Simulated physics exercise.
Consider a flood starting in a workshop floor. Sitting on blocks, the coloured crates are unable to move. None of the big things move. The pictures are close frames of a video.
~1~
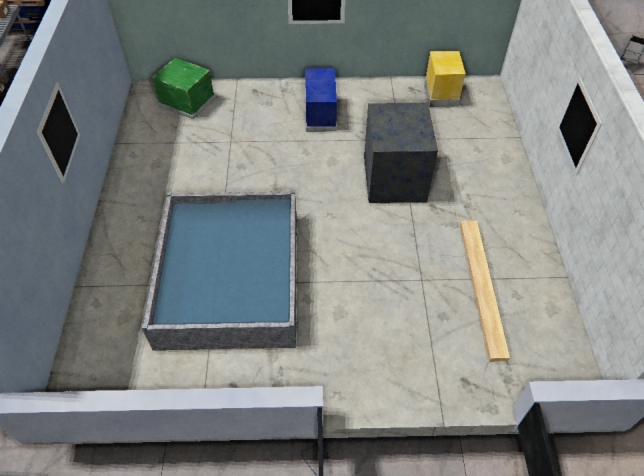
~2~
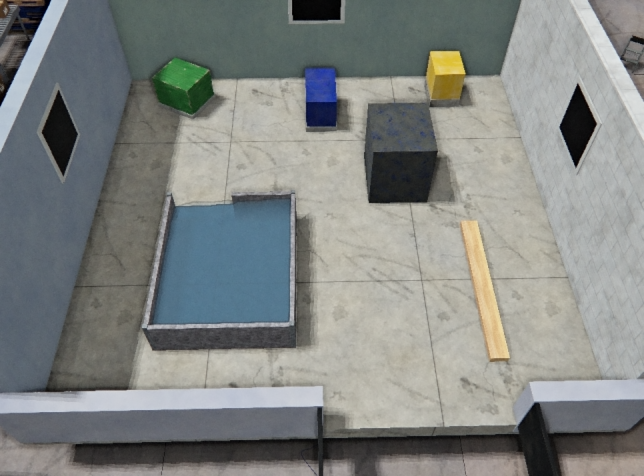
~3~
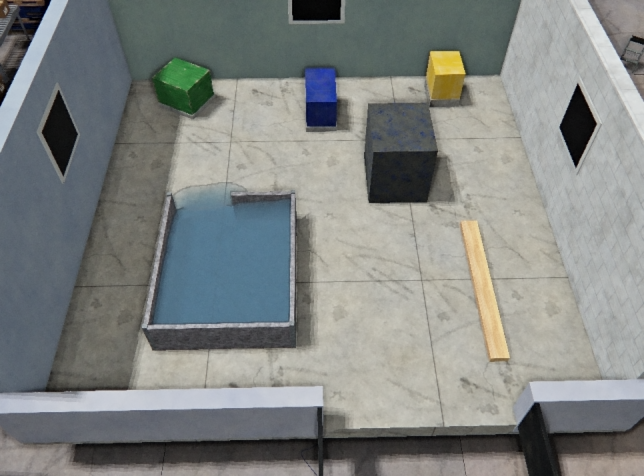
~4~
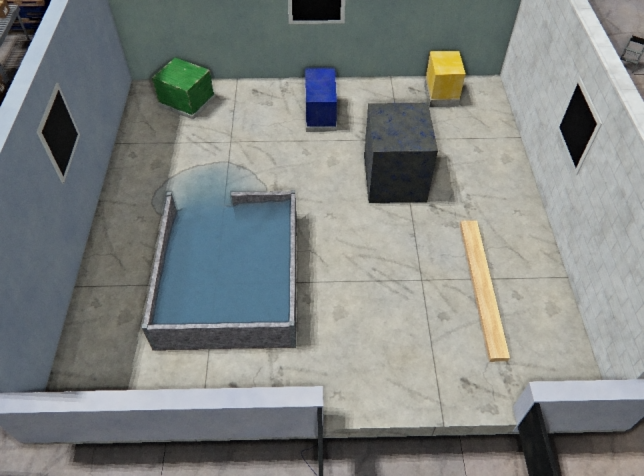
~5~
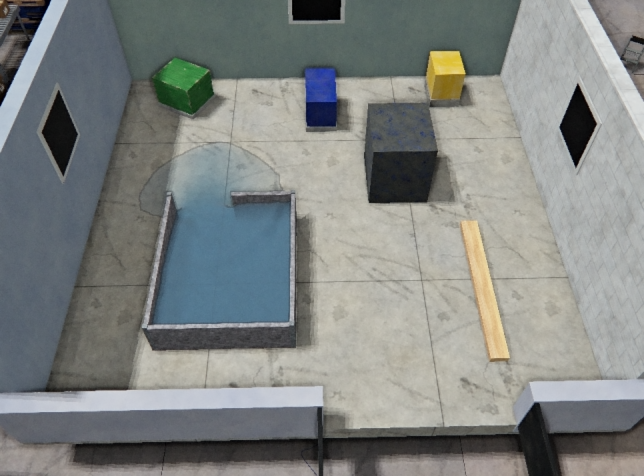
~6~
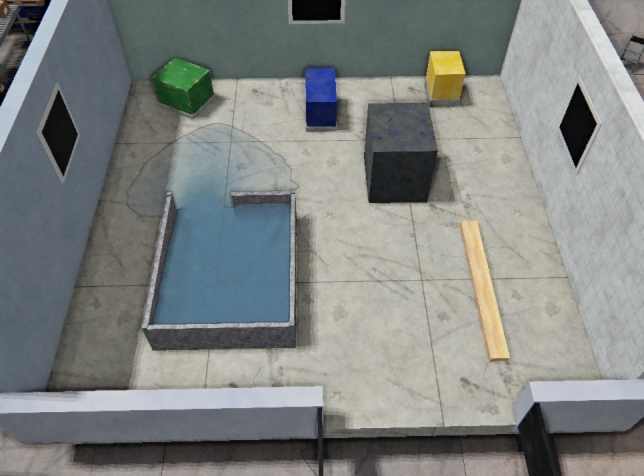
The clip shows an open tank of water on a workshop floor with coloured crates, a dark block and a plank; a gap appears in its far side, and water pours out, spreading across the floor beyond it.
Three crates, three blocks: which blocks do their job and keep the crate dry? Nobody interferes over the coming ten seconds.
The green crate gets wet; the yellow crate keeps dry; the blue crate gets wet.
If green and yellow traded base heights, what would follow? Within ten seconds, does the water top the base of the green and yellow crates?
The green one is reached, and the yellow one is reached.
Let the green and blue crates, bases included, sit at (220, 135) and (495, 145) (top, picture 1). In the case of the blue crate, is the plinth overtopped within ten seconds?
Note: The blue crate stays out of reach.
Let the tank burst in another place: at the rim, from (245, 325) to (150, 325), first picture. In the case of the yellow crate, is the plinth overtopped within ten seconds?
I'd say the yellow crate never gets wet.
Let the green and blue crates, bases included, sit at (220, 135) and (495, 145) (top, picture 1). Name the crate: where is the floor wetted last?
The blue-painted one.
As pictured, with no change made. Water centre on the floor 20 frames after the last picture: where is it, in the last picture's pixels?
That comes out near (225, 186).
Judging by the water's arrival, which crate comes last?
From the pictures, the yellow-painted one.
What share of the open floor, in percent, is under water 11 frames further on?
Around 25 percent, give or take.
A moment on, water covers 20 % of the floor; the green crate water round its plinth, the yellow crate not reached, the blue crate water round its plinth.
Next, water covers 25 % of the floor; the green crate water round its plinth, the yellow crate not reached, the blue crate water round its plinth.
Then, water covers 30 % of the floor; the green crate water round its plinth, the yellow crate water round its plinth, the blue crate water round its plinth.
Later, water covers 50 % of the floor; the green crate water round its plinth, the yellow crate water round its plinth, the blue crate water round its plinth.
In the end, water covers 90 % of the floor; the green crate was topped, the yellow crate stayed above the water, the blue crate was topped.
